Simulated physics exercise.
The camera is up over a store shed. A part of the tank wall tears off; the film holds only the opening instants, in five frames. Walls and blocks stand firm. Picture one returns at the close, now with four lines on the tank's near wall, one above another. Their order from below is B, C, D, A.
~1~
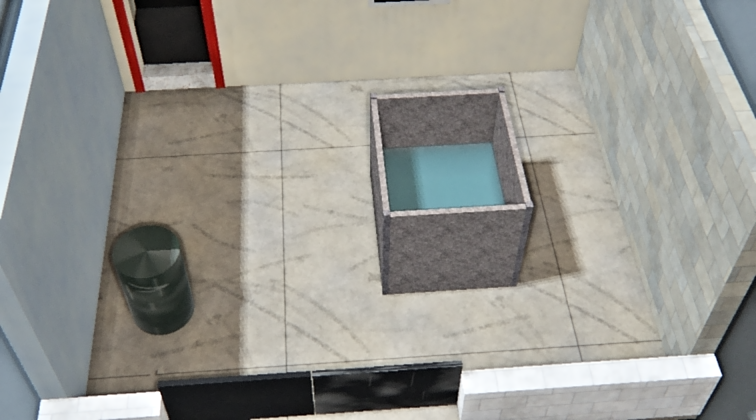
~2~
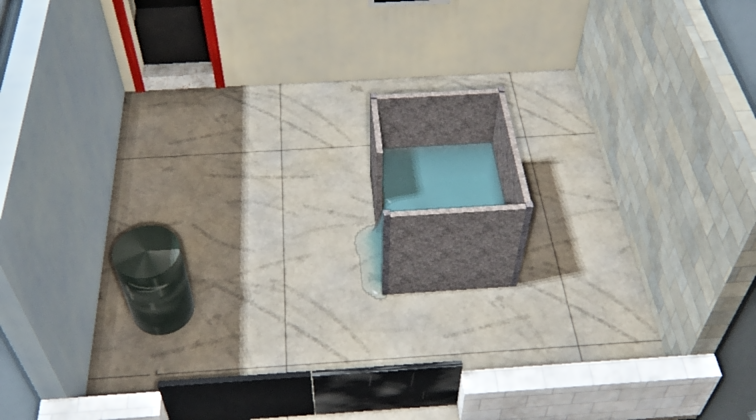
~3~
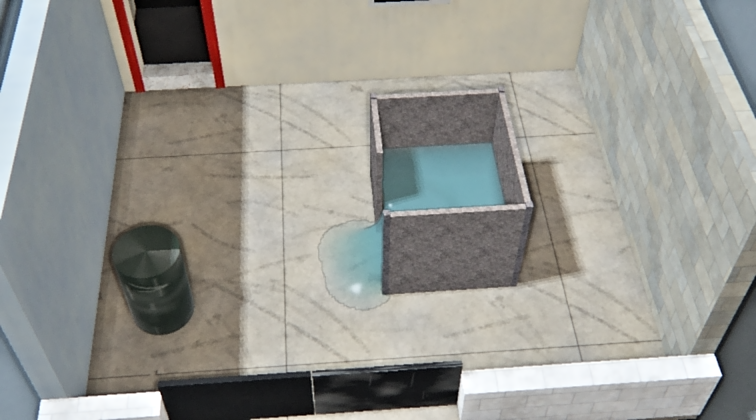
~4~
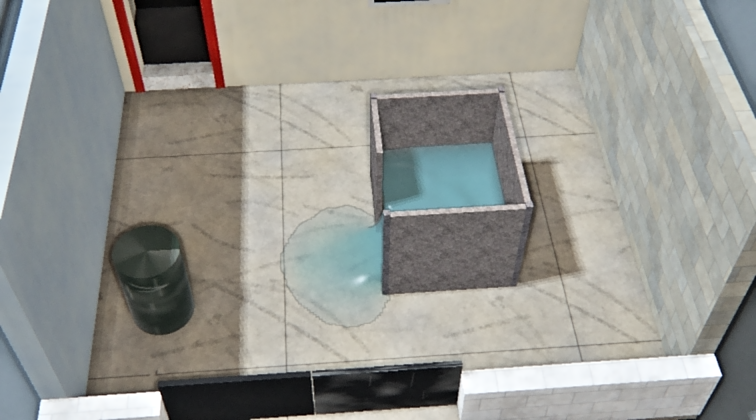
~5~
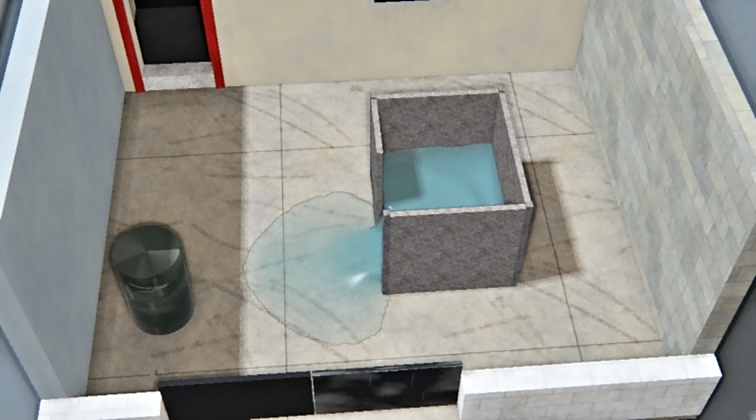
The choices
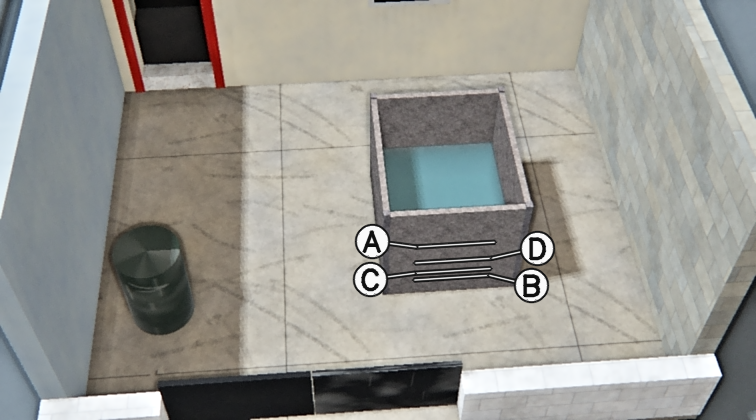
A grey stone tank of blue-green water stands right of centre on a pale, veined floor, seen from high above a walled store shed. A dark green barrel stands in the shade at left, a red-framed doorway is behind it, and a black gate is set in the near white wall. Water pours from the tank's left side and spreads leftward in a widening puddle, while the camera stays still.
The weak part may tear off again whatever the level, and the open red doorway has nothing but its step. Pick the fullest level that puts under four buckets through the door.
Level A.
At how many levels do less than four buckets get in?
All of them.
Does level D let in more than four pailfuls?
No.
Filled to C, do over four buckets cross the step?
No, that is safe.
On the marked copy, A at (455, 244); B at (451, 277); C at (452, 270); D at (453, 260); from the bottom up B, C, D, A.
If A is chosen, a bucket or two gets in.
If B is chosen, nothing gets over.
If C is chosen, nothing gets over.
If D is chosen, nothing gets over.
